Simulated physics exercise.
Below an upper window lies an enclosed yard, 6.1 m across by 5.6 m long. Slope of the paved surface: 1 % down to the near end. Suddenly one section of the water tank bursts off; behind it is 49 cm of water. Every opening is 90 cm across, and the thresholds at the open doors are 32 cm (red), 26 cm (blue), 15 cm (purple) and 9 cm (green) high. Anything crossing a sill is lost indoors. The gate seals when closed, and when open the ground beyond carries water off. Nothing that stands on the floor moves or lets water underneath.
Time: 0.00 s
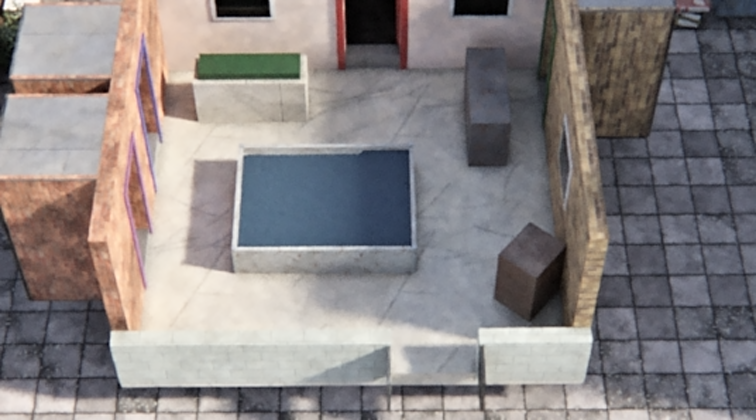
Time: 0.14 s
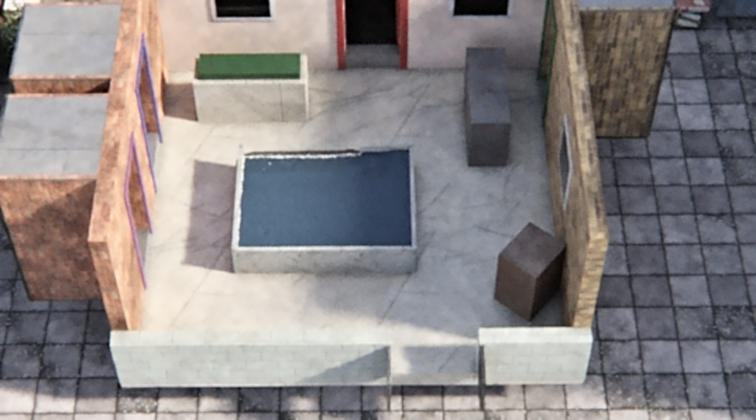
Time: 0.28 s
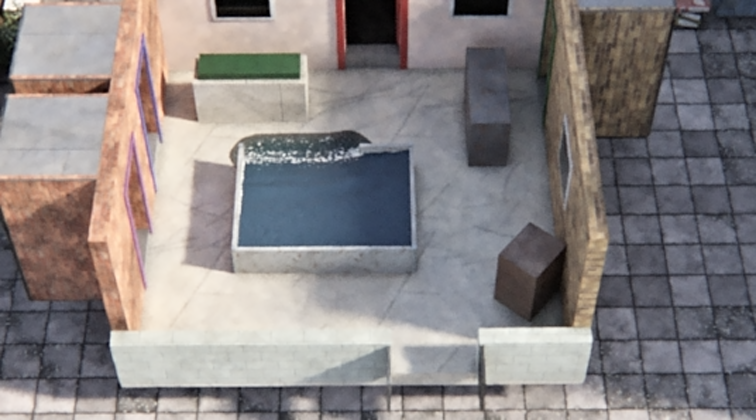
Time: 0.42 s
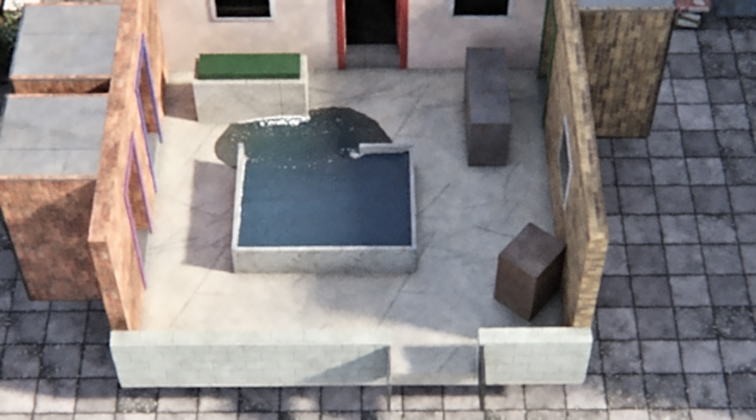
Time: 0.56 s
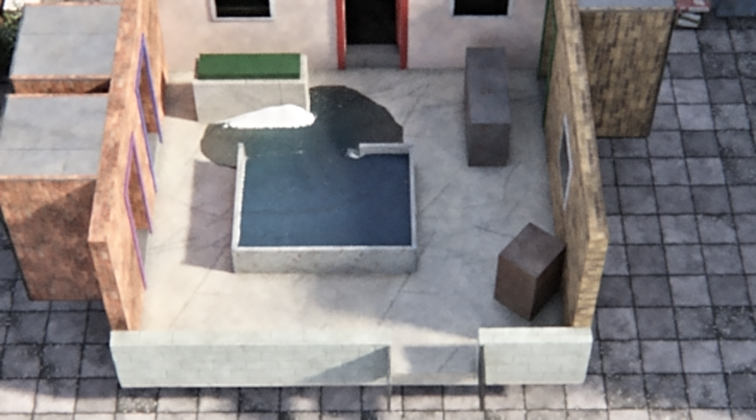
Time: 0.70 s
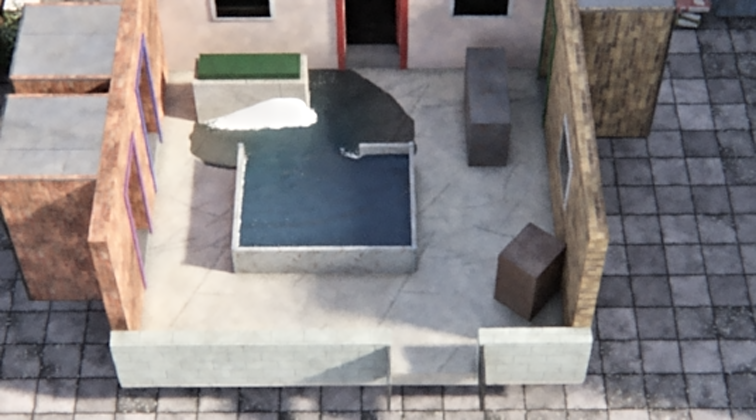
To begin with, a rectangular water tank stands full and still in a walled yard, seen from above. Its far side gives way and water pours out behind it, then the dark puddle spreads across the pale floor toward the green-topped block and the red-framed doorway, with a white patch showing beside the block.
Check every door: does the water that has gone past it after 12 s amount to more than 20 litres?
In the end red door: Limit not crossed; blue door: Limit not crossed; purple door: Limit not crossed; green door: Limit crossed.
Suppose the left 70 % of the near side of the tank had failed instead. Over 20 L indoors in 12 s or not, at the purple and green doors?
For purple, too little; for green, too little.
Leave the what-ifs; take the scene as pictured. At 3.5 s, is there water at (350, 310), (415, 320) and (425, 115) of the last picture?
First spot not yet wet, second not yet wet, third submerged.
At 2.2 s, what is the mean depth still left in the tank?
It averages close to 25 cm.
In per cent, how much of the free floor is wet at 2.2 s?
Wet share: About 35 %.
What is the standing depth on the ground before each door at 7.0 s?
Measured in centimetres, the red door gives 10, the blue door 9, the purple door 4 and the green door 11.
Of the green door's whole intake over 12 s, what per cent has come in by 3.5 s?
Some 40 per cent by then.
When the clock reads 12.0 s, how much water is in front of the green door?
Depth: Approx. 4.5 cm.
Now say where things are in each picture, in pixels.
The water tank at (325, 199) is whole and still, 49 cm deep, in the first picture.
Water pours out on the water tank's far side and has run 1.0 m, to a hidden place; typically 8 cm deep outside, 49 cm at the water tank's back, in the second picture.
Water pours out on the water tank's far side and has run 1.1 m, to (236, 154); typically 10 cm deep outside, 49 cm at the water tank's back, in the third picture.
The front is at (234, 128), 1.4 m from the gap on the water tank's far side; 2.3 m2 of floor is under water; 49 cm left at the back of the water tank, in the fourth picture.
Water pours out on the water tank's far side and has run 1.8 m, to (344, 91); typically 8 cm deep outside, 49 cm at the water tank's back, in the fifth picture.
The front is at (333, 69), 2.2 m from the gap on the water tank's far side; 3.6 m2 of floor is under water; 46 cm left at the back of the water tank, in the sixth picture.
After 1.4 s water covers 20 % of the floor and is deepest (39 cm) near (287, 127); red door 25 cm at the sill, 0 L in, blue door not reached, purple door not reached, green door not reached.
After 2.2 s water covers 35 % of the floor and is deepest (34 cm) near (161, 145); red door 22 cm at the sill, 0 L in, blue door 25 cm at the sill, 1 L in, purple door 2 cm at the sill, 0 L in, green door not reached.
After 3.5 s water covers 60 % of the floor and is deepest (24 cm) near (529, 68); red door 15 cm at the sill, 0 L in, blue door 20 cm at the sill, 6 L in, purple door 5 cm at the sill, 0 L in, green door 15 cm at the sill, 31 L in.
After 7.0 s water covers 95 % of the floor and is deepest (14 cm) near (518, 68); red door 10 cm at the sill, 0 L in, blue door 9 cm at the sill, 7 L in, purple door 4 cm at the sill, 0 L in, green door 11 cm at the sill, 74 L in.
After 12.0 s water covers 95 % of the floor and is deepest (12 cm) near (404, 337); red door 5 cm at the sill, 0 L in, blue door 5 cm at the sill, 7 L in, purple door 4 cm at the sill, 0 L in, green door 5 cm at the sill, 79 L in.
